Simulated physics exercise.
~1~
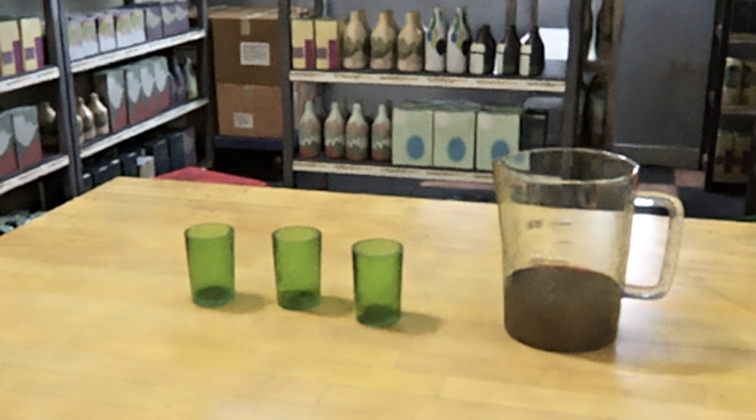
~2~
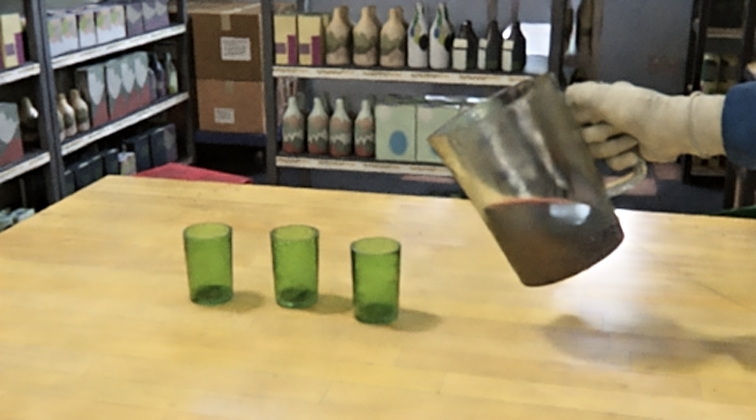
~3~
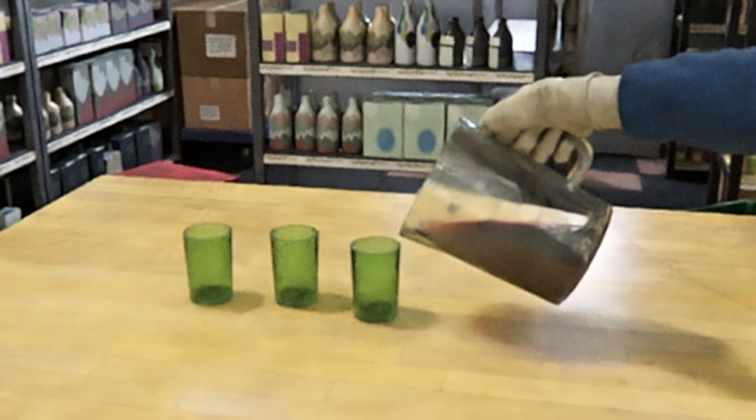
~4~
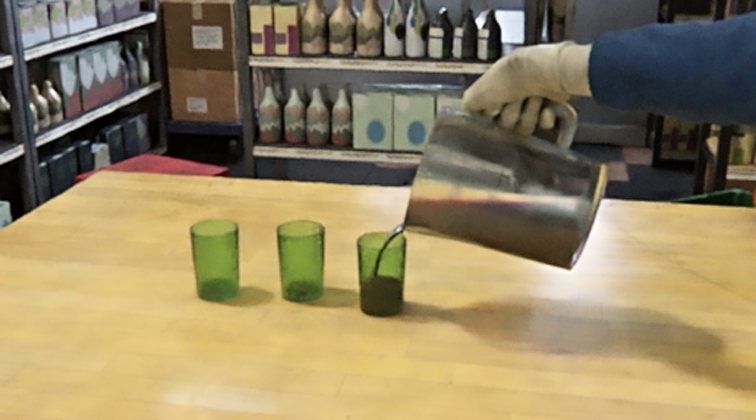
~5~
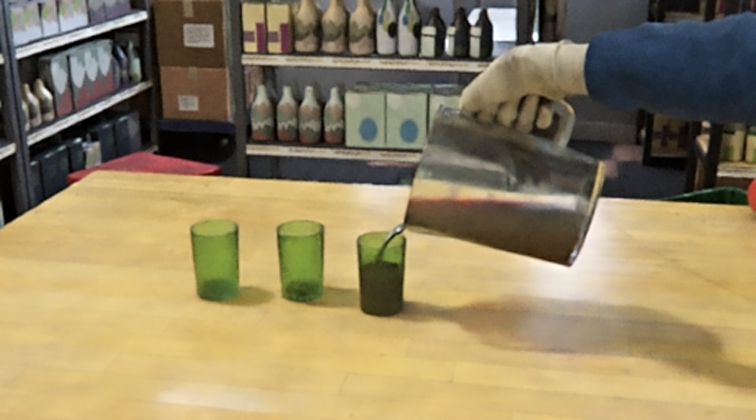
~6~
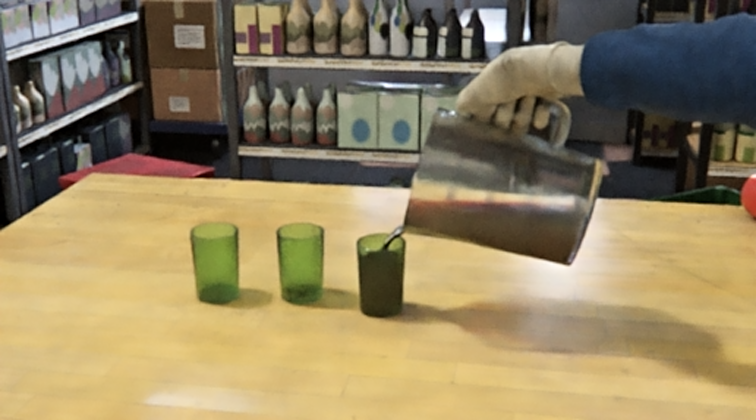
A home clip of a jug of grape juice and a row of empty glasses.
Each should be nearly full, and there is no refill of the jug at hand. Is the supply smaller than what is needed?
It holds out.
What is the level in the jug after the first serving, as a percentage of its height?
Roughly 20 per cent of its height.
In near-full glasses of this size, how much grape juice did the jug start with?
About 4.0.
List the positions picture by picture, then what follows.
Nothing is moving yet; jug (565, 245) about a quarter full; three glasses, the last at (211, 263), in the first picture.
The jug is picked up; jug (532, 179) tipped 30° with all of its load; the first is empty, in the second picture.
The jug leans over the first small glass; jug (504, 213) tipped 65° with all of its load; three glasses, the last at (210, 262), in the third picture.
The grape juice is flowing; jug (501, 190) tipped 75° with nearly all of its load; the first is about a quarter full, in the fourth picture.
The grape juice is flowing; jug (501, 188) tipped 75° with nearly all of its load; three glasses, the last at (217, 258), in the fifth picture.
The grape juice is flowing; jug (499, 189) tipped 75° with about three quarters of its load; the first is about two thirds full, in the sixth picture.
Next, the first is about three quarters full.
After that, the first is done and the jug has about three quarters of its load.
Finally, all three are full and about a quarter of the grape juice is over.
